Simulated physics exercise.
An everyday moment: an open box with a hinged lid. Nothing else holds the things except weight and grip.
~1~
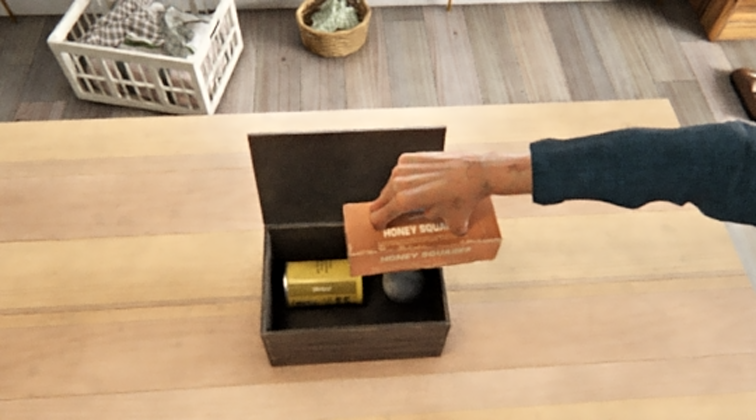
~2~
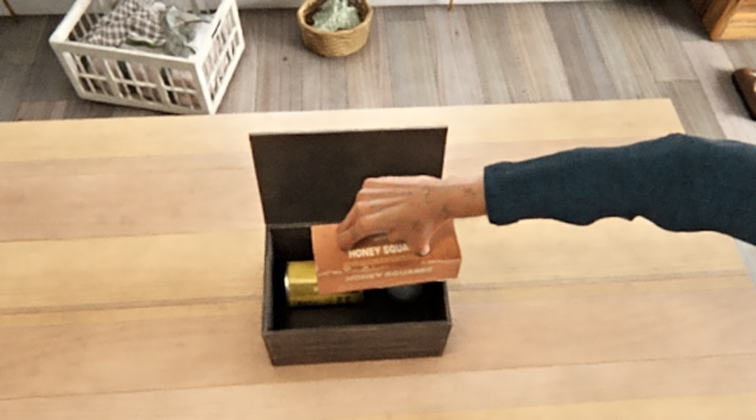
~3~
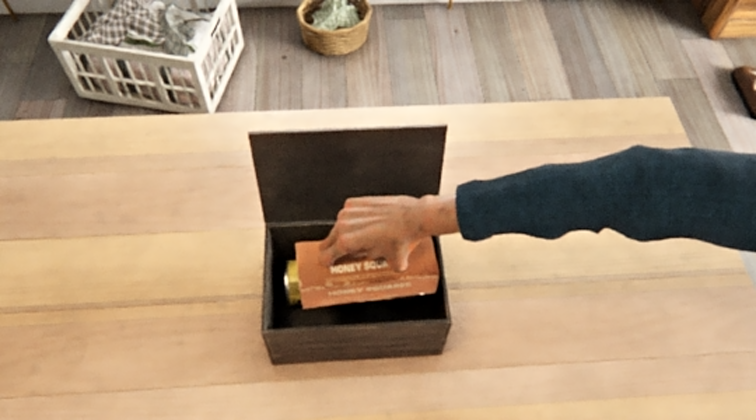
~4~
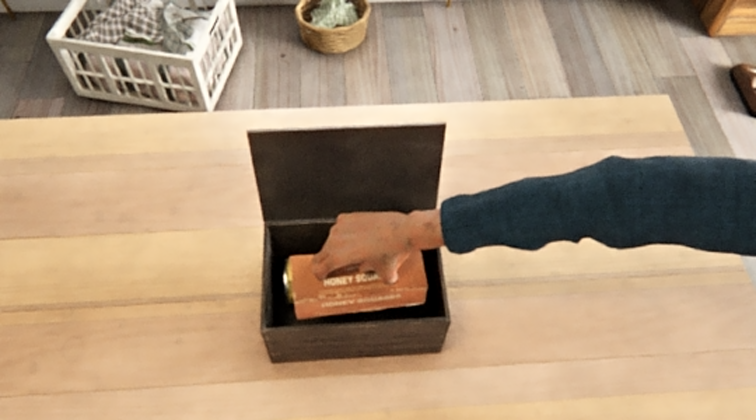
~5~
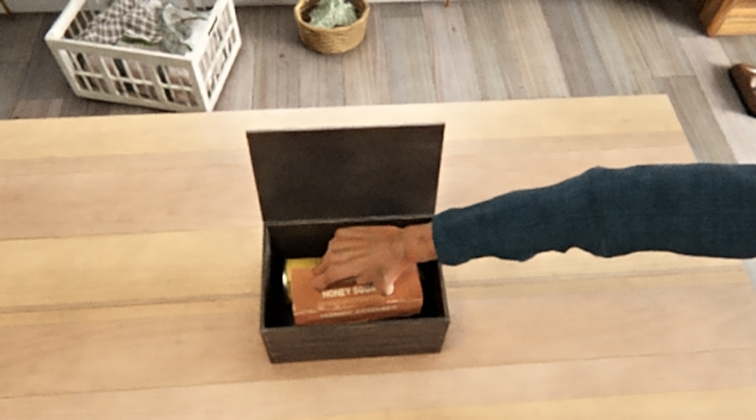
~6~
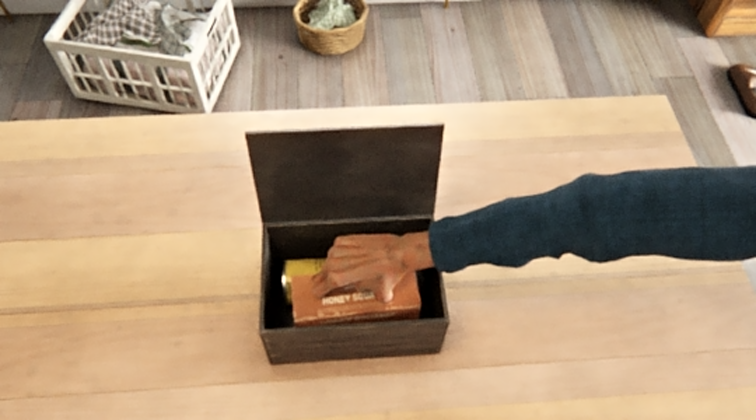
A hand lowered an orange carton leftward into an open dark box, covering a small ball and part of a yellow can already inside, then pressed down on the carton with spread fingers.
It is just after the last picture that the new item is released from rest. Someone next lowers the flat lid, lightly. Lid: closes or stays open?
Closes.
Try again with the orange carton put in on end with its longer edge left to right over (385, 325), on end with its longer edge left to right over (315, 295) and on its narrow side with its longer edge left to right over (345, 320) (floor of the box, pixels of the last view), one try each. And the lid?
At first it fails to shut, the second time it fails to shut, and the third time it manages to shut.
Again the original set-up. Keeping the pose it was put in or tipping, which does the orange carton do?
Once everything settles, it keeps its original angle.
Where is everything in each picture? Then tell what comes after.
On its way; orange carton (420, 233); white ball (404, 282), in the first picture.
On its way; orange carton (385, 253), in the second picture.
On its way; orange carton (367, 269), in the third picture.
On its way; orange carton (359, 281), in the fourth picture.
On its way; orange carton (356, 292), in the fifth picture.
In place under the hand; orange carton (355, 299), in the sixth picture.
Then, 0.40 s past the last view, orange carton displaced a little near (354, 316); white ball displaced a little.
Then, 1.60 s past the last view, lid 59° above the rim; orange carton displaced a little near (354, 316); white ball displaced a little.
Then, 2.10 s past the last view, lid 20° above the rim; orange carton displaced a little near (354, 316); white ball displaced a little.
Finally, lid shut; moved from the start, orange carton; the other 2 still in place. Final places as the last picture's camera would see them, orange carton near (354, 316).
